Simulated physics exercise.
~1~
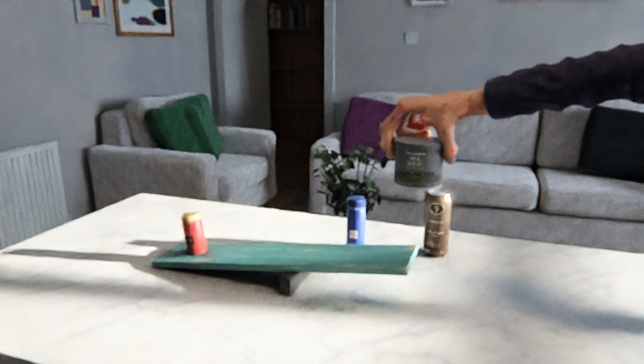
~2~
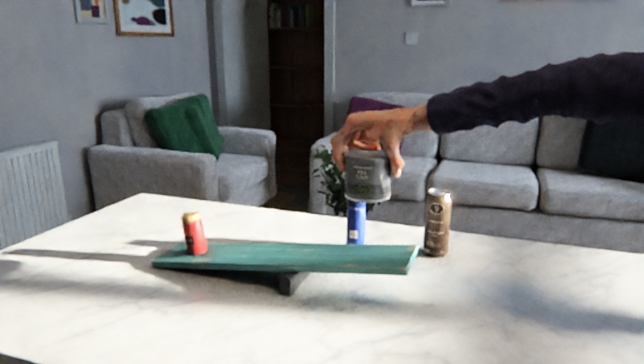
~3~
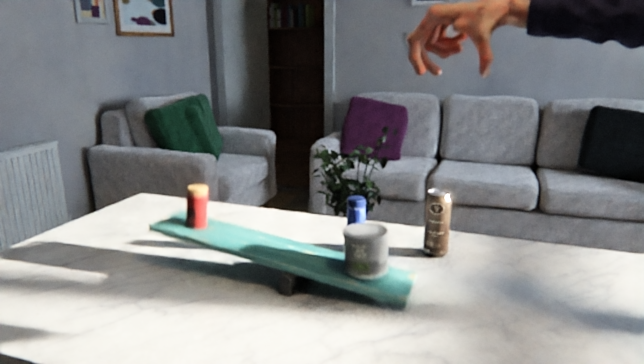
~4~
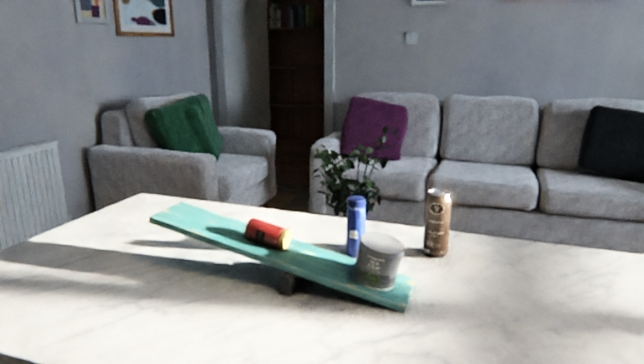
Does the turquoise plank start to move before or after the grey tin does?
The turquoise plank starts to move after the grey tin. The hand first carries the tin left over the still plank, which tips only once the tin is released.
